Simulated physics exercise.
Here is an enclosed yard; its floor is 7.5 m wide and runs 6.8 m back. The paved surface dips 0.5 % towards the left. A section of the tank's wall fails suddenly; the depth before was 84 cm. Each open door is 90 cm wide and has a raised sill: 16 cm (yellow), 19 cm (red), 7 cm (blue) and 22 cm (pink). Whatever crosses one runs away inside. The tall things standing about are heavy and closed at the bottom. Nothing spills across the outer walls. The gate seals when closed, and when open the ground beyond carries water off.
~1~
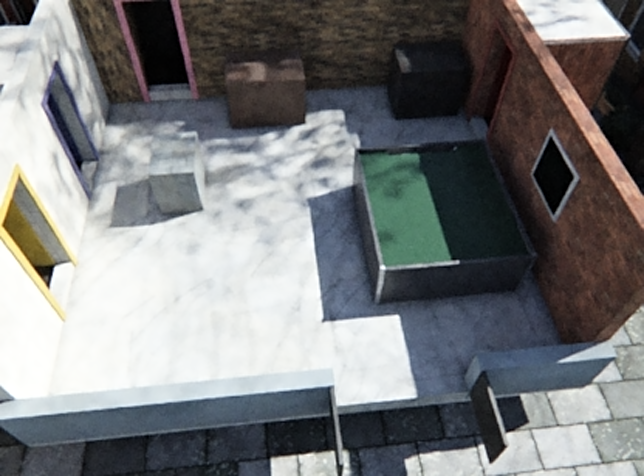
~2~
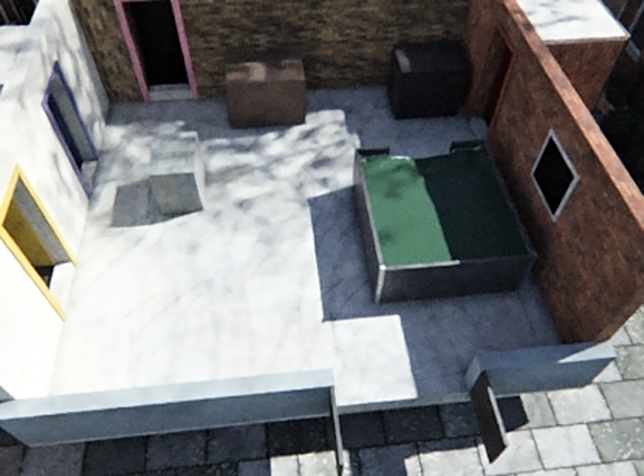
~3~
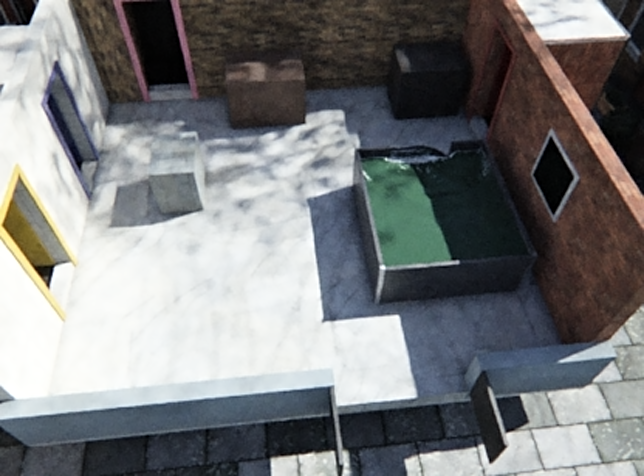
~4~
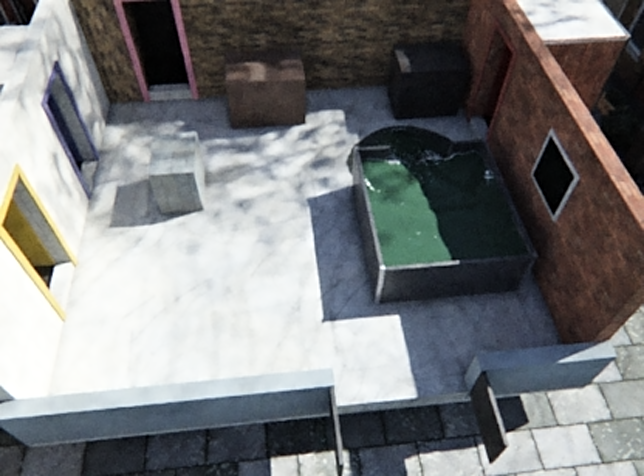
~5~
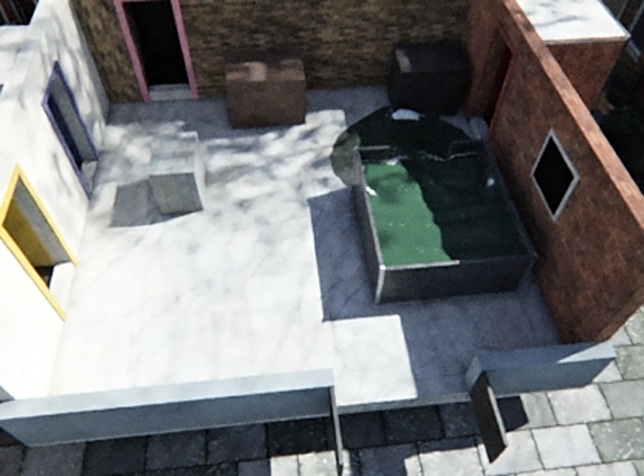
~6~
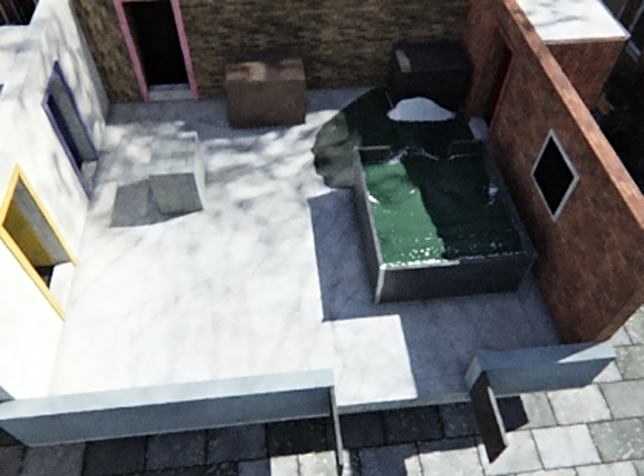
Green water pouring out through the far side of a rectangular tank and spreading across the pale floor of a walled yard.
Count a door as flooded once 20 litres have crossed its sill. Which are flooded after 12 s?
Within that time: At the yellow door it does not reach the limit; at the red door it exceeds the limit; at the blue door it goes over the limit; at the pink door it stays under the limit.
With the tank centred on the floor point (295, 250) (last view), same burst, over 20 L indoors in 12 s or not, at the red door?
Then: Red below.
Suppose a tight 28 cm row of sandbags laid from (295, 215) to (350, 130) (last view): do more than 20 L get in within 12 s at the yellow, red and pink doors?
Then: Yellow under, red above, pink not over.
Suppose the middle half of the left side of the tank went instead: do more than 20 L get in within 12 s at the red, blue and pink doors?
Then: Red under, blue above, pink not over.
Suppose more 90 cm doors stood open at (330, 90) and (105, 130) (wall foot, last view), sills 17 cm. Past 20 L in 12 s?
In turn: Past it, not over.
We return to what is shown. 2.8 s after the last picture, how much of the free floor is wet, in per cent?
About 40 per cent.
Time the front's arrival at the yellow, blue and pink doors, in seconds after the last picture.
Arrival: Yellow 4.5 s, blue 2.6 s, pink 1.3 s.
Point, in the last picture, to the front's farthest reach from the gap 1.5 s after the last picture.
Around (153, 104).
Then, 0.7 s after the last picture water covers 20 % of the floor and is deepest (52 cm) near (305, 94); yellow door not reached, red door 29 cm at the sill, 6 L in, blue door not reached, pink door not reached.
Then, 1.5 s after the last picture water covers 25 % of the floor and is deepest (48 cm) near (305, 94); yellow door not reached, red door 32 cm at the sill, 61 L in, blue door not reached, pink door 4 cm at the sill, 0 L in.
Then, 2.8 s after the last picture water covers 40 % of the floor and is deepest (46 cm) near (307, 110); yellow door not reached, red door 24 cm at the sill, 138 L in, blue door 3 cm at the sill, 0 L in, pink door 3 cm at the sill, 0 L in.
Then, 6.3 s after the last picture water covers 90 % of the floor and is deepest (22 cm) near (313, 94); yellow door 5 cm at the sill, 0 L in, red door 17 cm at the sill, 203 L in, blue door 18 cm at the sill, 44 L in, pink door 4 cm at the sill, 0 L in.
Then, 11.3 s after the last picture water covers 100 % of the floor and is deepest (16 cm) near (230, 245); yellow door 12 cm at the sill, 0 L in, red door 11 cm at the sill, 204 L in, blue door 10 cm at the sill, 160 L in, pink door 5 cm at the sill, 0 L in.
